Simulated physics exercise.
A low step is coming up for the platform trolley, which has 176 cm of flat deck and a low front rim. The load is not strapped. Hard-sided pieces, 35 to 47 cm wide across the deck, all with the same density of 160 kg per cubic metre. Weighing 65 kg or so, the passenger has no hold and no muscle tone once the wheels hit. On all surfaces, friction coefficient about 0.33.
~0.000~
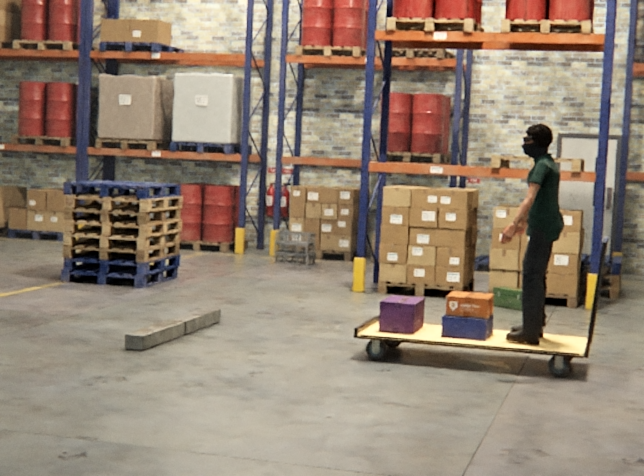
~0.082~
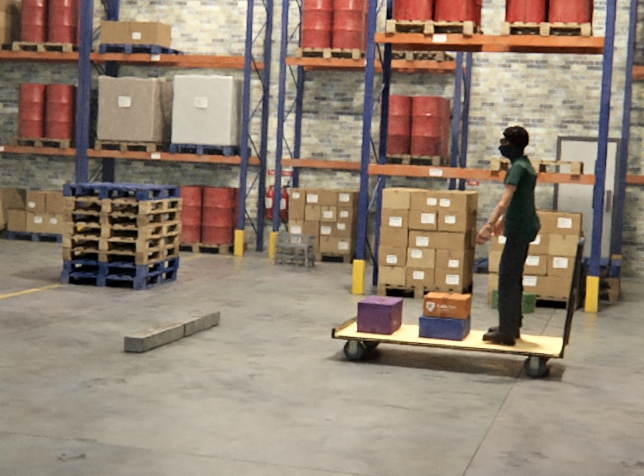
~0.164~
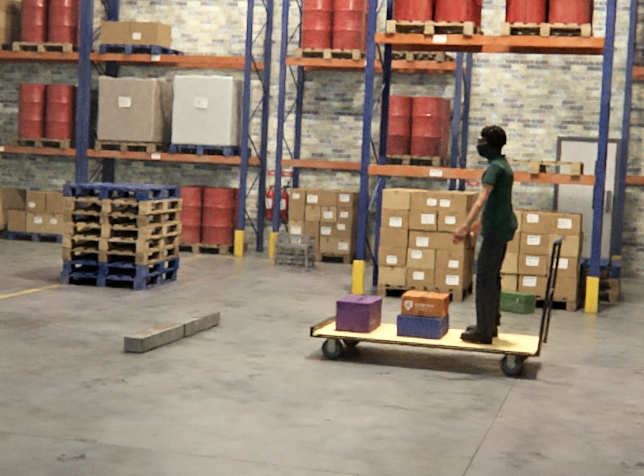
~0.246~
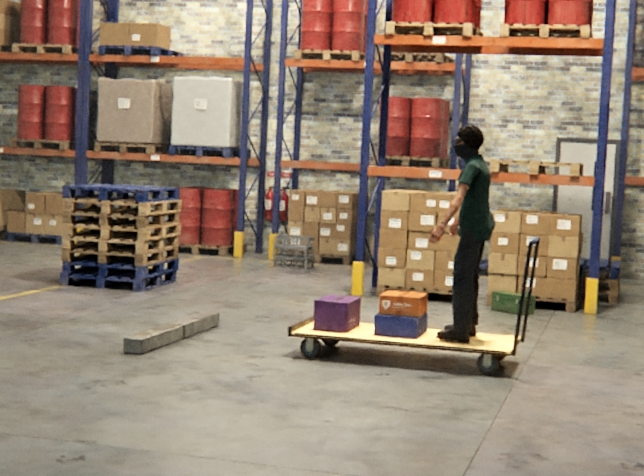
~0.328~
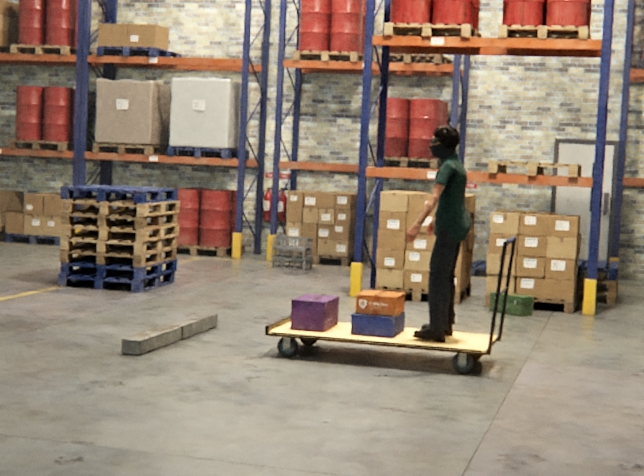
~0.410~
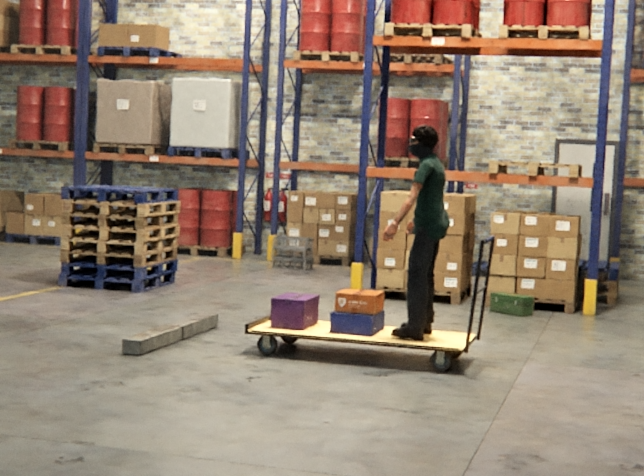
In a warehouse lined with tall racks of red drums and cartons, a person in a green top stands on a flat platform trolley behind purple, orange and blue boxes. The trolley rolls steadily leftward across the concrete floor, carrying rider and boxes closer to a low grey step.
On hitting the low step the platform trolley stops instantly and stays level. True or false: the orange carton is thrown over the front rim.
False.
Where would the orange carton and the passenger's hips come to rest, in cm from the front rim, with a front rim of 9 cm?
The orange item would end 50 cm behind the front rim, and the hips 40 cm behind it.
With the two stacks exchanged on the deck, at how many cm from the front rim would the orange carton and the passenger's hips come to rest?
The orange item would overshoot the rim by 60 centimetres, and the hips would rest 60 centimetres behind it.
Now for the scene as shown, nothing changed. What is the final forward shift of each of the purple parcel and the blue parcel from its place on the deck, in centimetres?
Purple 15, blue 35; both in cm.
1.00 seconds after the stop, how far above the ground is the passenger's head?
Height: Approx. 10 cm up.
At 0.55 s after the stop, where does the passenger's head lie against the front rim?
Roughly 10 cm past the front rim.
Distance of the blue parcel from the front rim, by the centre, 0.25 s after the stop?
Roughly 50 cm behind it.
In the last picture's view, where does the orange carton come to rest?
End point: About (229, 291) px.
Impact comes at 0.77 s.
After 1.32 s the orange carton is 47 cm behind the rim, tilted 0°, near (226, 291) in the last picture's view.
After 1.77 s the orange carton is 49 cm behind the rim, tilted 0°, near (229, 290) in the last picture's view.
Final state at 4.8 s, past the rim, the passenger's hips; behind it, purple parcel, blue parcel and orange carton.
